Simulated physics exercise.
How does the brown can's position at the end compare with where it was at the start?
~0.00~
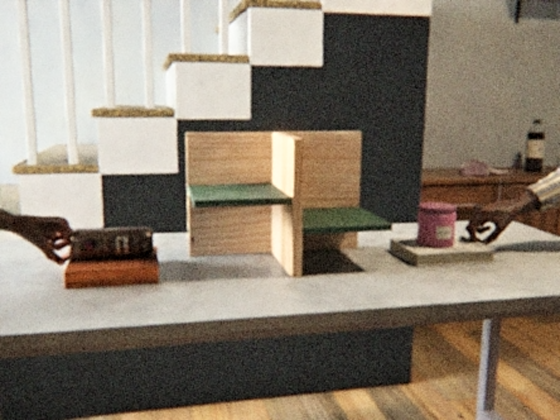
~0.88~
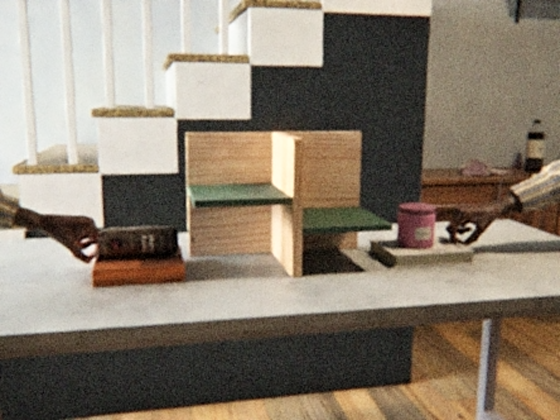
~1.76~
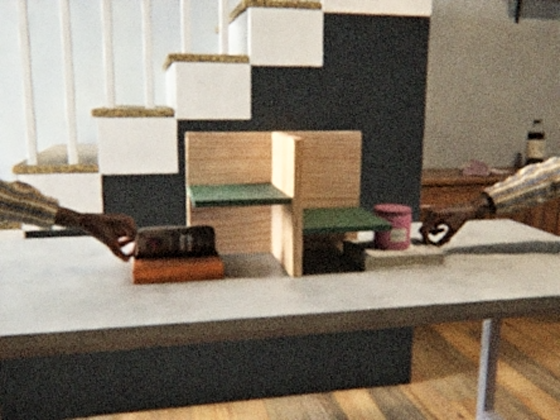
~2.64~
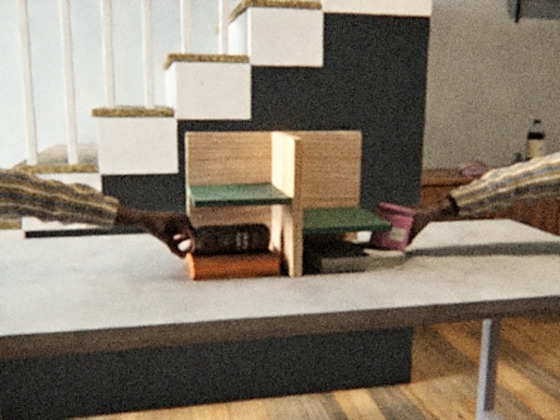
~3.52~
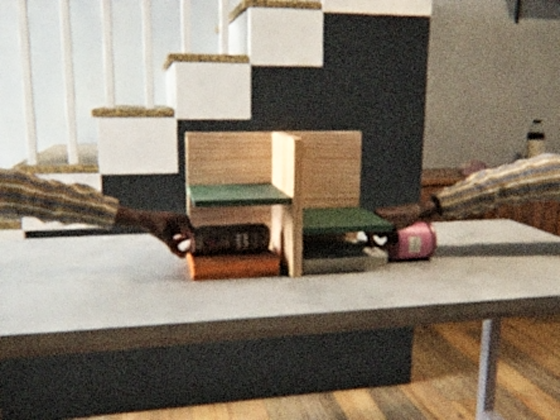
It started out on the left side of the table, away from the rack, and ended farther right, beneath the rack's left green shelf and still on top of the orange board.
